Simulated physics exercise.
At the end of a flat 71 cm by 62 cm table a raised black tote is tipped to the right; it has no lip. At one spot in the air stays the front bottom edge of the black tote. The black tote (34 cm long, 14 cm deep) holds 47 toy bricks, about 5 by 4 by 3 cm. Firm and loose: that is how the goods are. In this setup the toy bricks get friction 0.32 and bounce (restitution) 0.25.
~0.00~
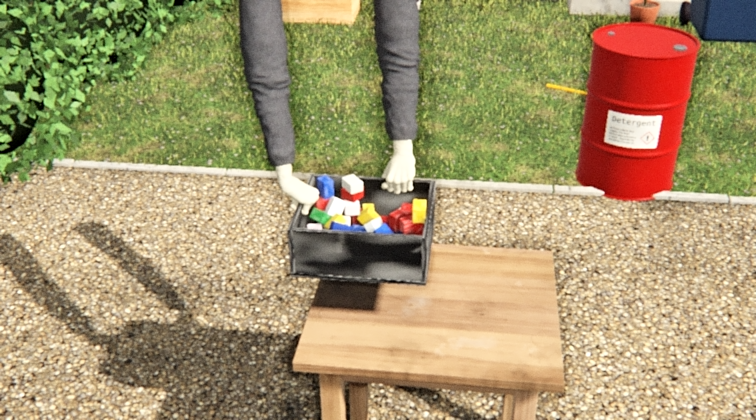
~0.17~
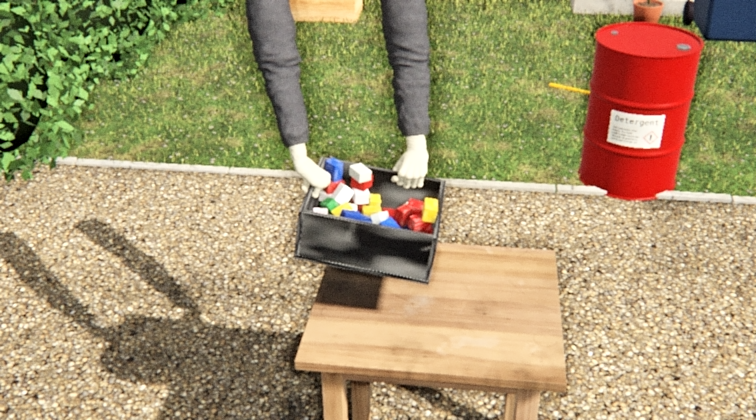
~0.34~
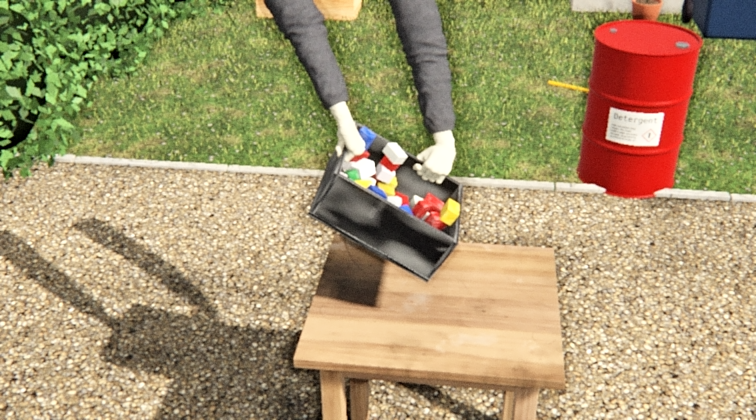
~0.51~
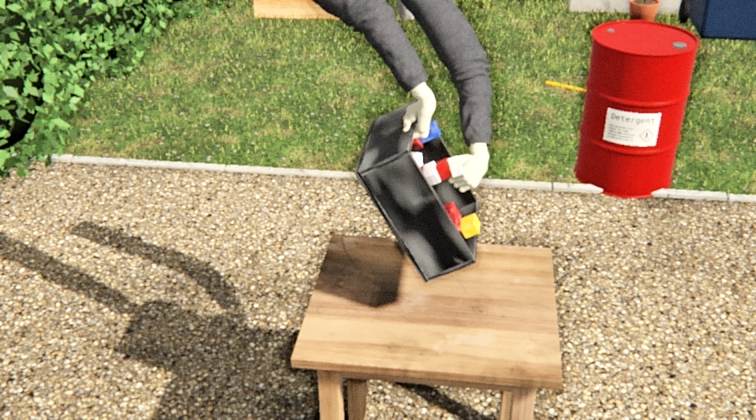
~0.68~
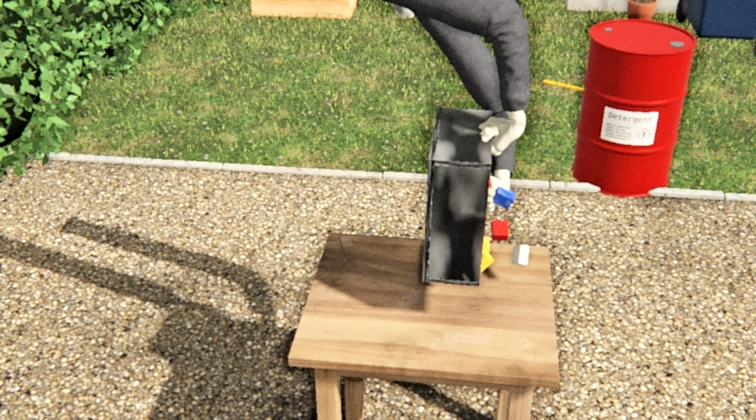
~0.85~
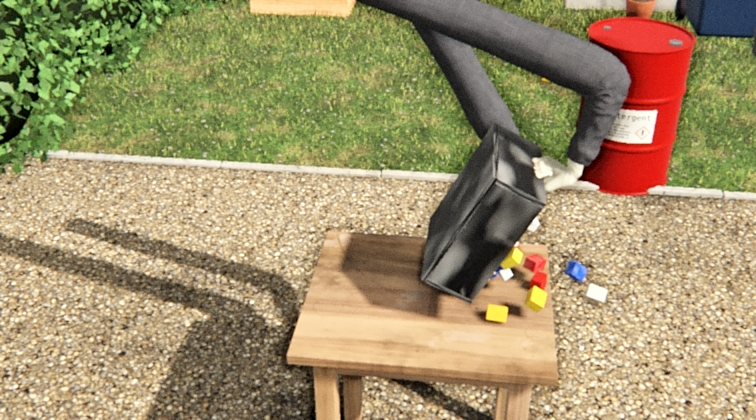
Two gloved hands tilting a black tote of colourful toy bricks rightward above a wooden table, turning it over as bricks tumble out.
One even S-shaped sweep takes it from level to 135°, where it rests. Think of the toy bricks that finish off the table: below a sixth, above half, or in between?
I reckon somewhere from a sixth to half of them finish off the table.
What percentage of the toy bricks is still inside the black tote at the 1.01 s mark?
Still inside: Around 25 percent.
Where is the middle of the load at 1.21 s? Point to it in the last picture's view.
You'd find the load's middle at roughly (522, 291).
After 1.01 s, tilt 132°; 12 still in the black tote, 32 on the table top and 3 over the right end of the table.
After 1.21 s, tilt 135°; 2 still in the black tote, 33 on the table top and 12 over the right end of the table.
After 1.48 s, tilt 135°; 1 still in the black tote, 31 on the table top and 15 over the right end of the table.
Final count (at 1.84 s), 31 on the table top and 16 over the right end of the table. Asked share, 16 of 47, 34 per cent.
